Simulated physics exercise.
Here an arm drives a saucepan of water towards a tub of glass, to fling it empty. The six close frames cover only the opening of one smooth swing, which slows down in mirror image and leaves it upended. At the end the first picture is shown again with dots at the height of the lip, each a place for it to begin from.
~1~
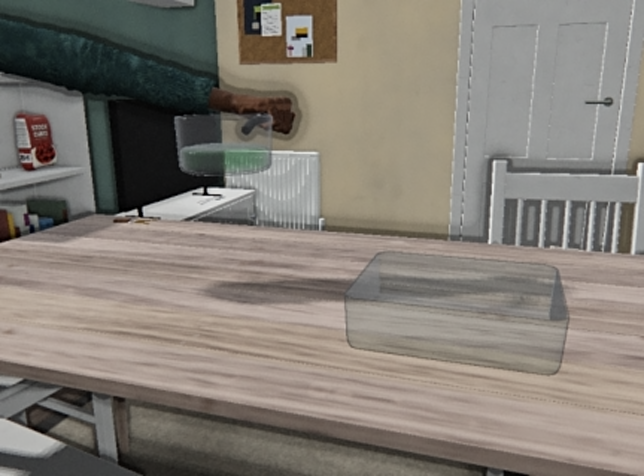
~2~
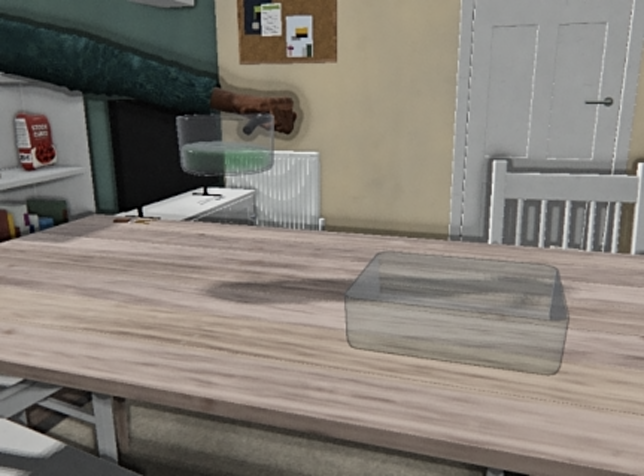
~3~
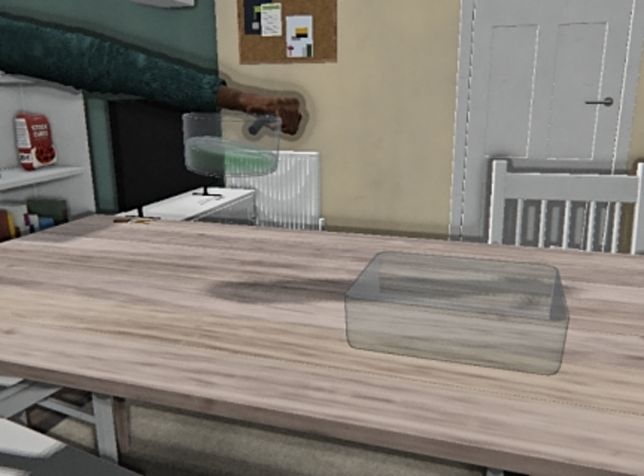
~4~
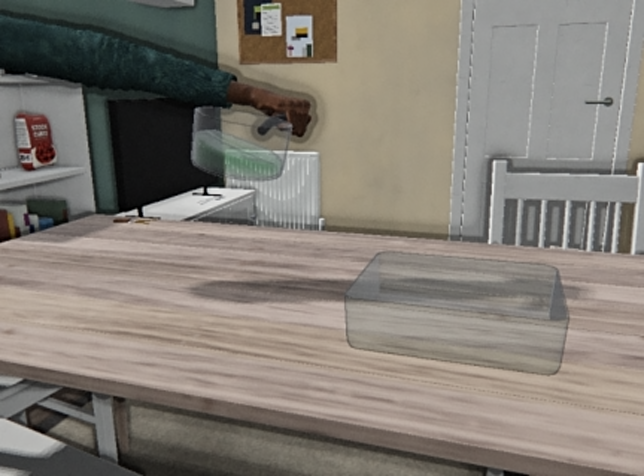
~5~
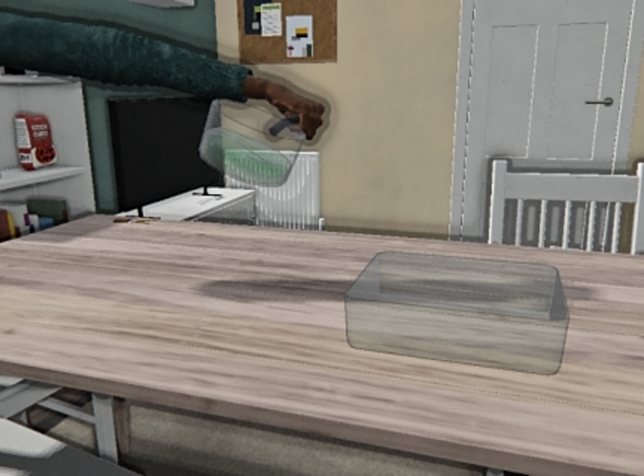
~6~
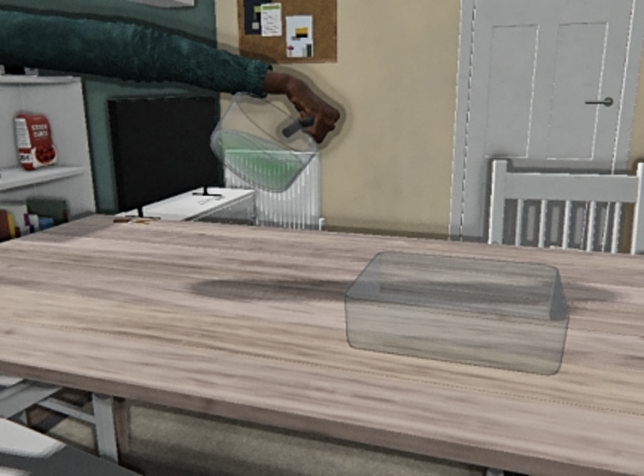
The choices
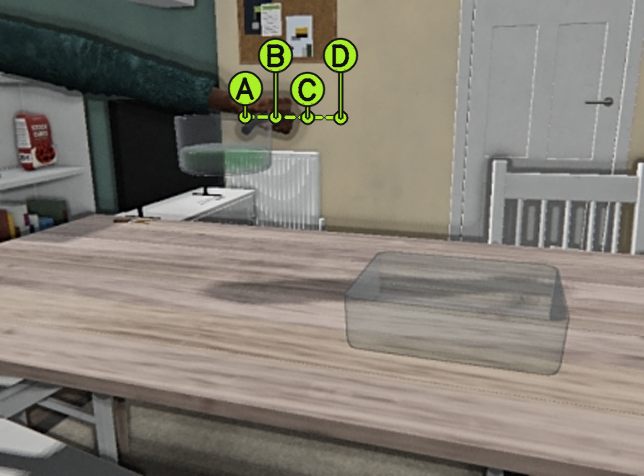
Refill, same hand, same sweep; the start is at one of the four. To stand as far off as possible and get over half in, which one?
Spot A just does it.
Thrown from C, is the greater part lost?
No, not at all.
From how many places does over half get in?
All four.
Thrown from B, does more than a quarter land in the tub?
Yes, it does.
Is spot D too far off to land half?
No, that is safe.
On the marked copy, A at (245, 116); B at (275, 117); C at (307, 117); D at (340, 117).
Choosing A, about 61 % lands in the tub, 20 % falls short and 18 % goes beside or beyond.
Choosing B, about 70 % lands in the tub, 5 % falls short and 25 % goes beside or beyond.
Choosing C, about 68 % lands in the tub, 3 % falls short and 29 % goes beside or beyond.
Choosing D, about 69 % lands in the tub, 6 % falls short and 25 % goes beside or beyond.
